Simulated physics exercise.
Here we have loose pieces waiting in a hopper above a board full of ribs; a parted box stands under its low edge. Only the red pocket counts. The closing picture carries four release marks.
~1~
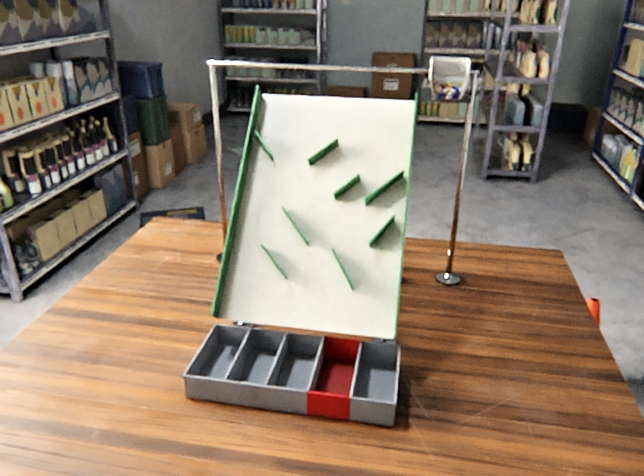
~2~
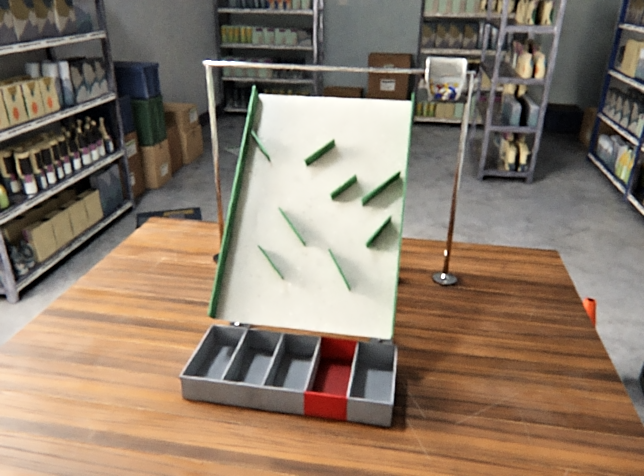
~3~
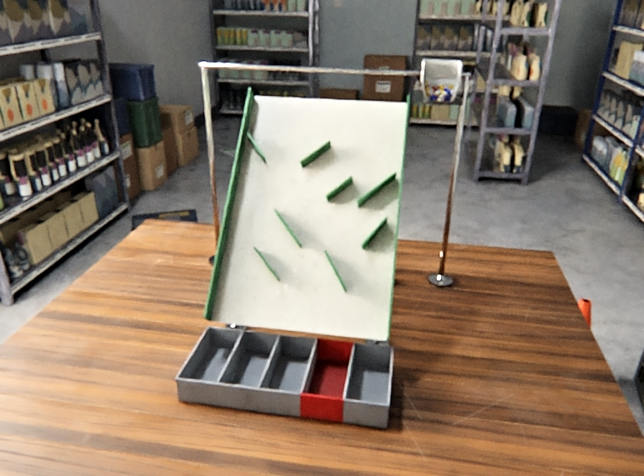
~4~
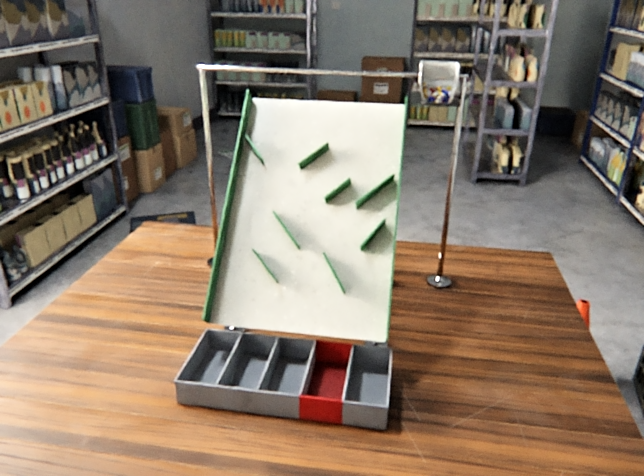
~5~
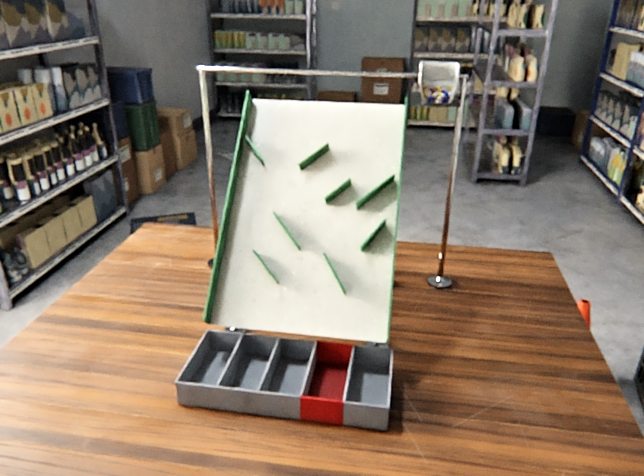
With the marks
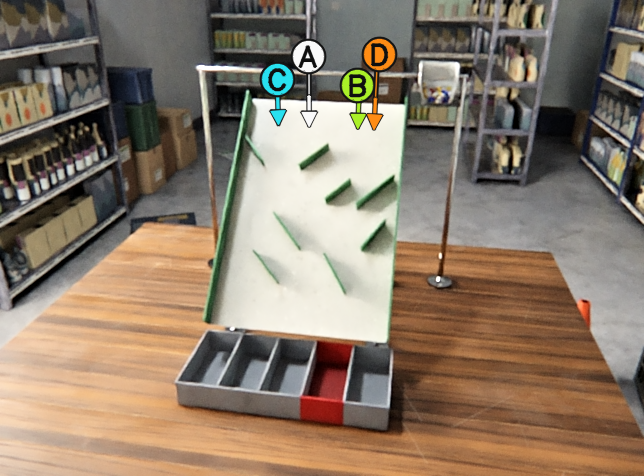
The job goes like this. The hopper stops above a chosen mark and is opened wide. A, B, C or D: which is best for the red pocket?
Best: C.
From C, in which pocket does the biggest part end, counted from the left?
The fourth.
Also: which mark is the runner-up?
That is mark A.
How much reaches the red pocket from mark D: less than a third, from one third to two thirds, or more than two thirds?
Less than a third.
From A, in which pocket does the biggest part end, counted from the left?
It is the first one.
On the marked copy, mark A meets the board at (309, 121); mark B meets the board at (357, 123); mark C meets the board at (278, 119); mark D meets the board at (374, 123).
With A, about a quarter in the red pocket, about two thirds in other pockets.
With B, a small part in the red pocket, most in other pockets.
With C, about half in the red pocket, about half in other pockets.
With D, a stray few in the red pocket, nearly all in other pockets, a stray few held on the board.
